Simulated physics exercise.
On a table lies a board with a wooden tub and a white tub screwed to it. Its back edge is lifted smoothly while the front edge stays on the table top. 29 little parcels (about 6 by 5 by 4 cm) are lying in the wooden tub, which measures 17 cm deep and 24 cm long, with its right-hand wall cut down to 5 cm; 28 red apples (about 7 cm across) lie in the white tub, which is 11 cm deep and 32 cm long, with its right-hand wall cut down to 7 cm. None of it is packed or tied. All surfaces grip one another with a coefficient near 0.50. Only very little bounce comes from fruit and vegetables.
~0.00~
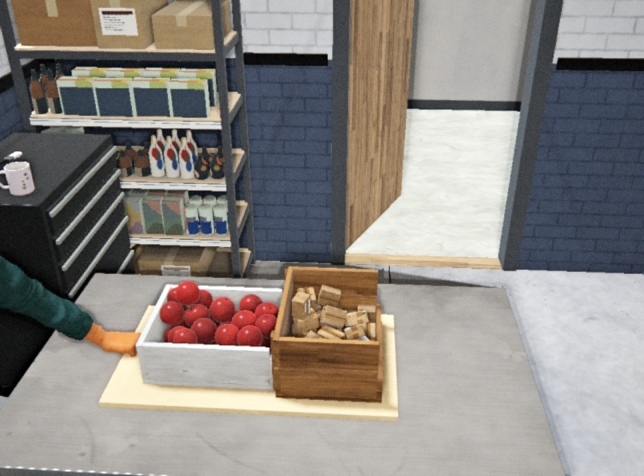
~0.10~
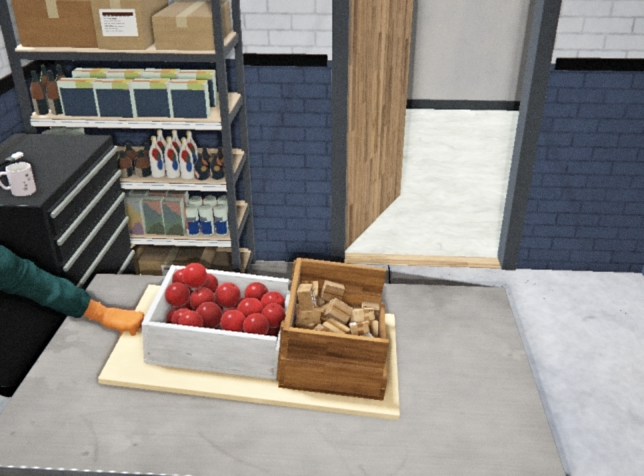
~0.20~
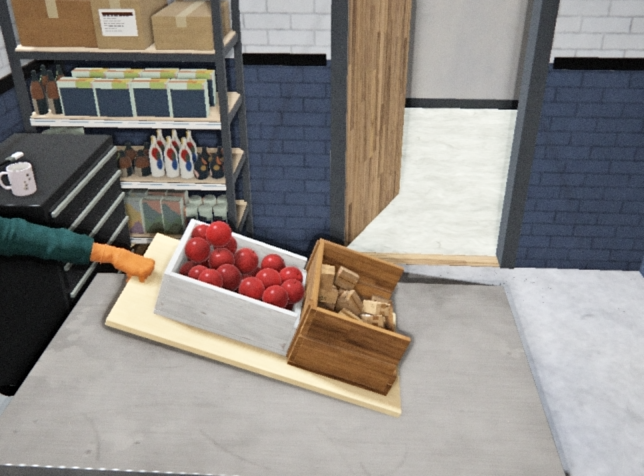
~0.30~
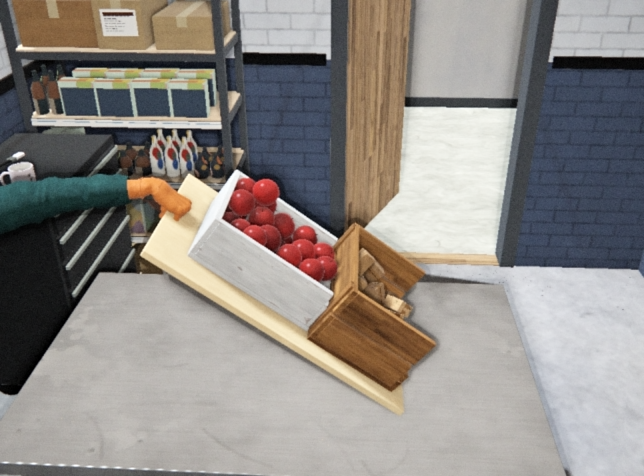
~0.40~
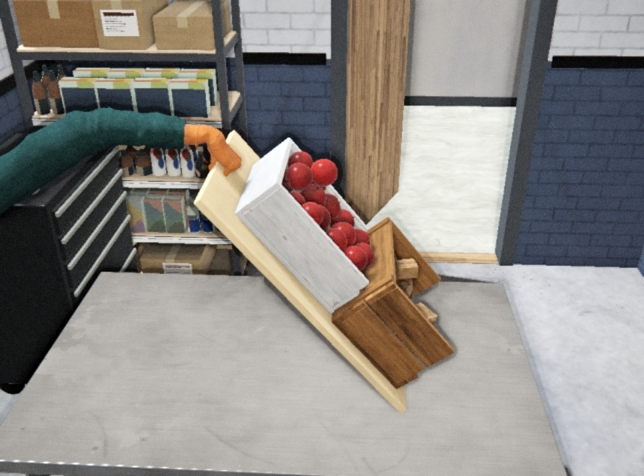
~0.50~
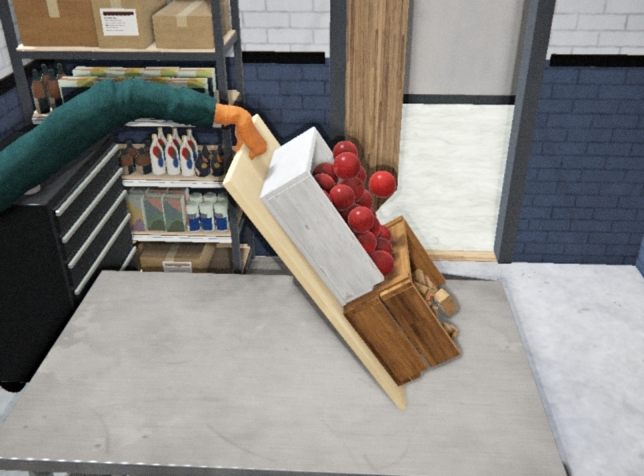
Orange-gloved hand lifting the left end of a board on a table, tilting white tub of red apples and wooden tub of parcels rightward.
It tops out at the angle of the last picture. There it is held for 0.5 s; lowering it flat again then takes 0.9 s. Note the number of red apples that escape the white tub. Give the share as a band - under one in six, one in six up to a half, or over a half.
It will most likely let go of one sixth to half of them.
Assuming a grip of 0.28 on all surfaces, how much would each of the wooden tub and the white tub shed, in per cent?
That would cost the wooden tub 40 and the white tub 40 per cent of the load.
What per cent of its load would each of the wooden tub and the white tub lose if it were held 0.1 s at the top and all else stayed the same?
Wooden tub 40%, white tub 40%.
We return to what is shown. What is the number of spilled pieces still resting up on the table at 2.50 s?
My count comes to close to 8.
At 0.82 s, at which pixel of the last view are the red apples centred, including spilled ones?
They're centred near (373, 239).
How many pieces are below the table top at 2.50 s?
I'd estimate some 12 by that time.
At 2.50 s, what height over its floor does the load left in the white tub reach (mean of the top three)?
15 cm or thereabouts.
After 0.82 s, tilt 57°; the wooden tub is down by 7 of 29 and the white tub is down by 8 of 28.
After 1.22 s, tilt 48°; the wooden tub is down by 8 of 29 and the white tub is down by 10 of 28.
After 1.78 s, tilt 3°; the wooden tub is down by 8 of 29 and the white tub is down by 10 of 28.
When it is over (at 2.50 s), the wooden tub is down by 8 of 29 and the white tub is down by 10 of 28. Asked share, 10 of 28, 36 per cent.
